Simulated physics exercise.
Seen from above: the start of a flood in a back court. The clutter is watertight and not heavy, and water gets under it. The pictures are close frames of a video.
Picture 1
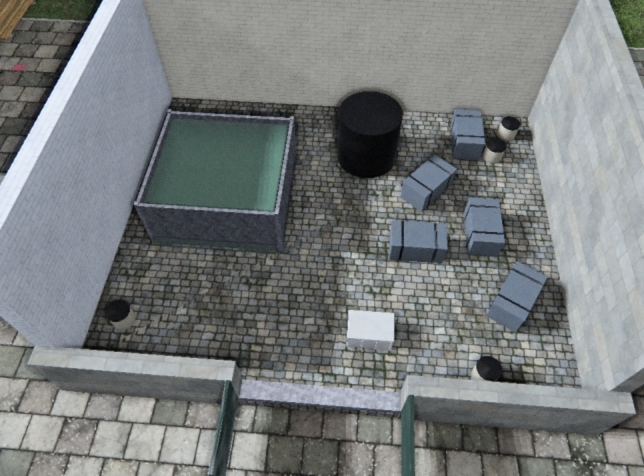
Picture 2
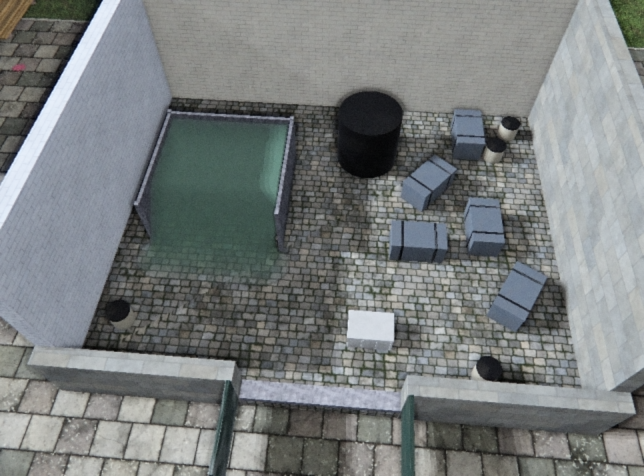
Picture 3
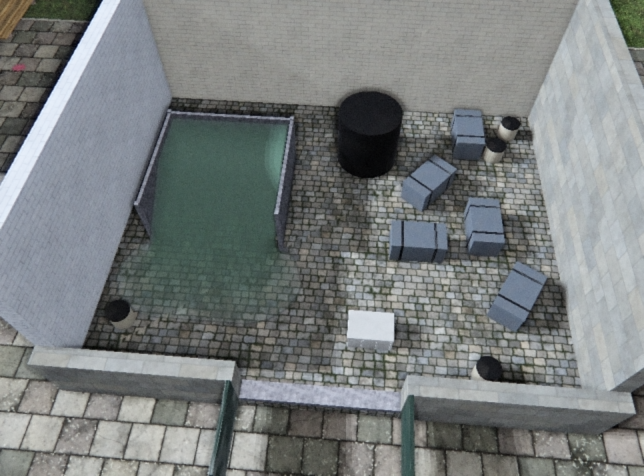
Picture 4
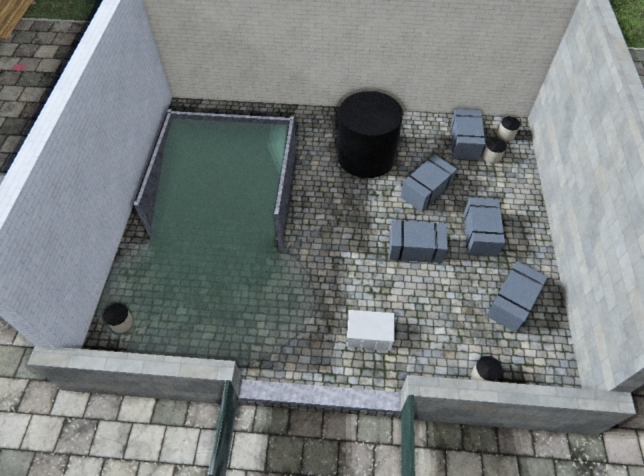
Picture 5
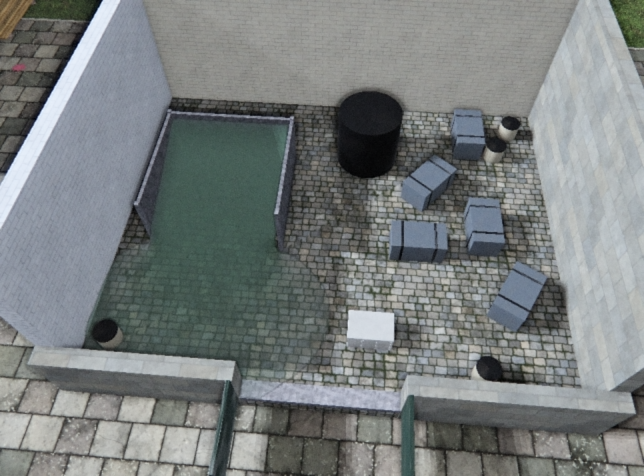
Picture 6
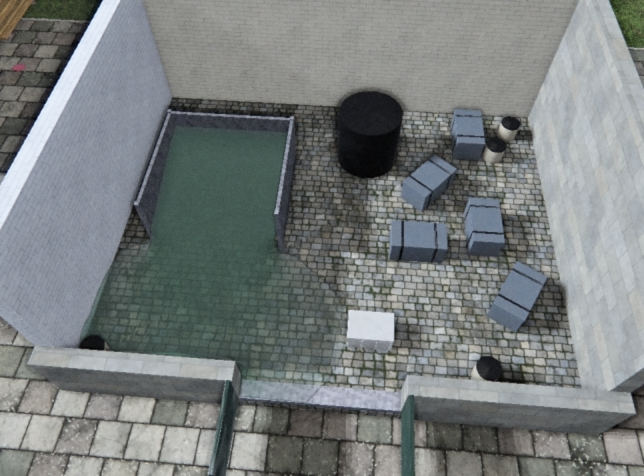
Green water pours from an opened tank across the paved court, shifting a pail toward the lower left.
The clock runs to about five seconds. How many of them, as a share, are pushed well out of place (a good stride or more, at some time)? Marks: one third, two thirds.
Share: One to two thirds.
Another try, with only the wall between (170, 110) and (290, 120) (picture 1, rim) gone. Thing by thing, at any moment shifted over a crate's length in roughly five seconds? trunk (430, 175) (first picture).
Verdict: Not that far.
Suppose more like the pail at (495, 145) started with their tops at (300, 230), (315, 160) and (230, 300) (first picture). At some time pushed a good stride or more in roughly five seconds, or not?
In turn: Not that far, never so far, pushed that far.
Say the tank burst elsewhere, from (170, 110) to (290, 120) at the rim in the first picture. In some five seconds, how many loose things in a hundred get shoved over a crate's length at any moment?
I make it 70 per cent.
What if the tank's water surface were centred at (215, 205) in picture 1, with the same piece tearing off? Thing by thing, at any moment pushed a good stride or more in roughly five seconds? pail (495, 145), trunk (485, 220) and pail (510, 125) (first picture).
In turn: Less than that, swept aside, never so far.
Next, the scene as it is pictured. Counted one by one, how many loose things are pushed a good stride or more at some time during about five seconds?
The number is 6.
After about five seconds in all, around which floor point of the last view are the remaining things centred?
Roughly at (470, 196).
A moment on, 1 of 10 are well off their spots; 1 afloat.
Next, 1 of 10 are well off their spots; 1 afloat.
Later, 3 of 10 are well off their spots; 2 afloat.
In the end, 6 of 10 are well off their spots, and 6 have been at some point; 3 afloat.
